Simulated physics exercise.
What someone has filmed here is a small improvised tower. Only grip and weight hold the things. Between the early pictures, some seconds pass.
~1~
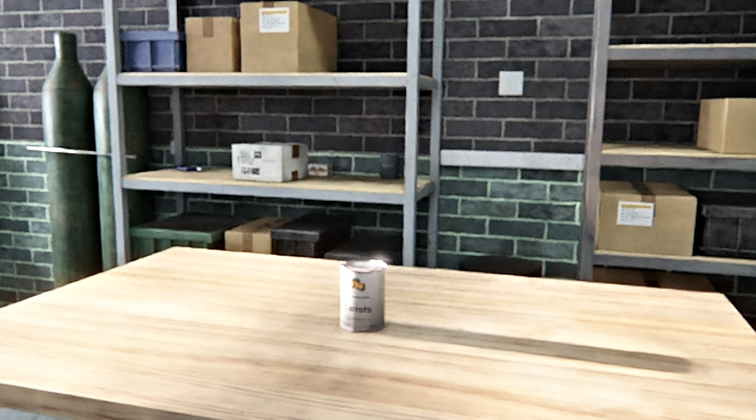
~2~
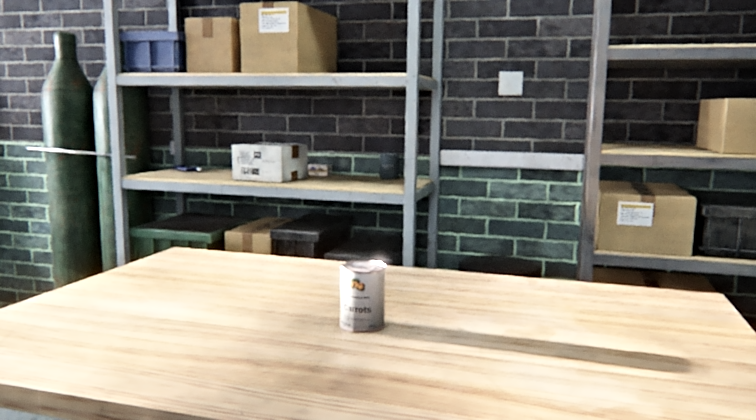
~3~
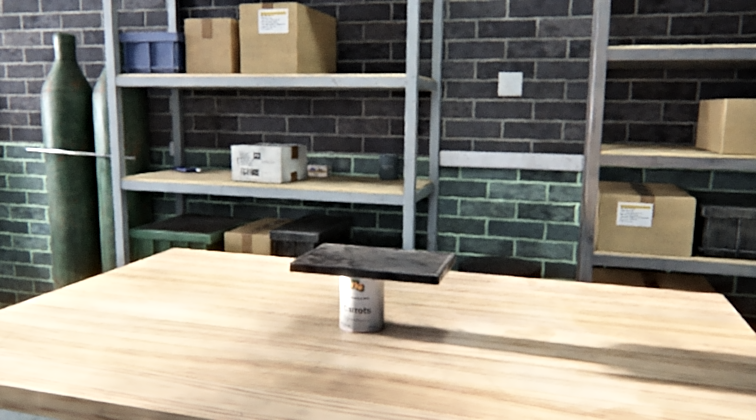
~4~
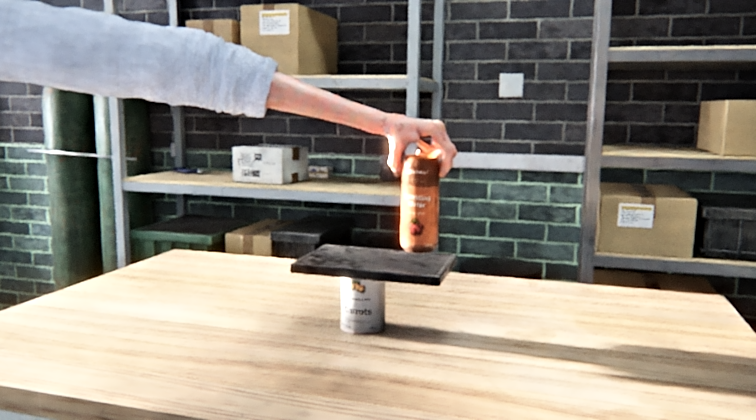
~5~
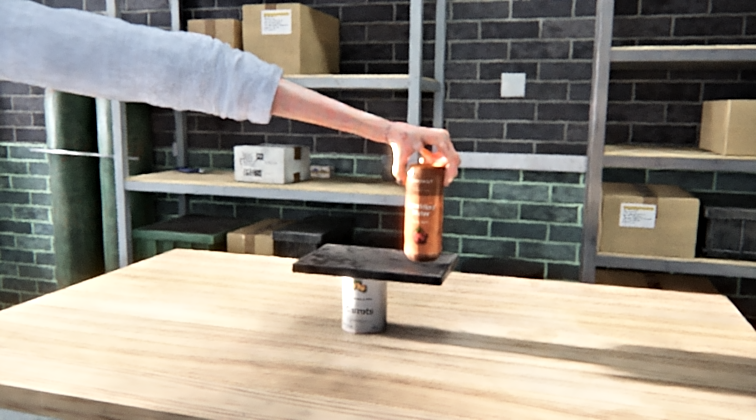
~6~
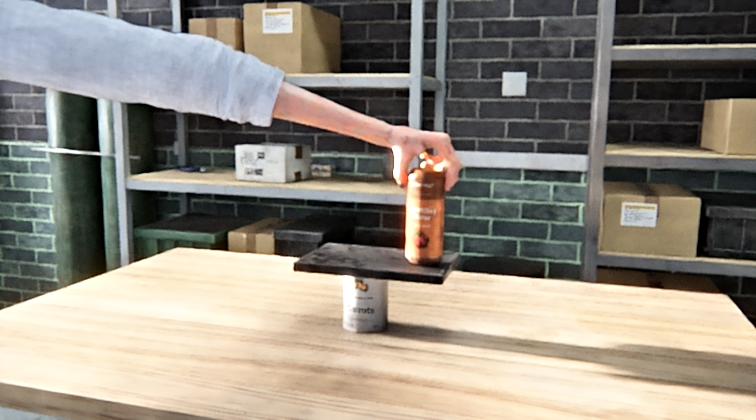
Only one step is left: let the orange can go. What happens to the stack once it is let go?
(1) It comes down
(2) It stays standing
The answer is 1.
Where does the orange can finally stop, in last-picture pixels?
Look near (541, 326) in the final picture.
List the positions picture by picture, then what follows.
The last thing is not in view yet, in the first picture.
The last thing is not in view yet, in the second picture.
The last thing is not in view yet; black lid (376, 262), in the third picture.
On its way; orange can (420, 204); black lid (376, 263), in the fourth picture.
On its way; orange can (424, 213); black lid (378, 263), in the fifth picture.
In place under the hand; orange can (425, 216); black lid (379, 262), in the sixth picture.
Then, 0.40 s on from there, orange can now fallen; black lid turned 28° from how it was put.
Then, 0.60 s on from there, black lid turned 59° from how it was put.
Then, 0.70 s on from there, black lid turned 49° from how it was put.
Then, 0.90 s on from there, black lid now fallen.
In the end, fallen, orange can and black lid; white tin unmoved. At the end, from the last picture's camera, orange can near (541, 326). The stack gives way.
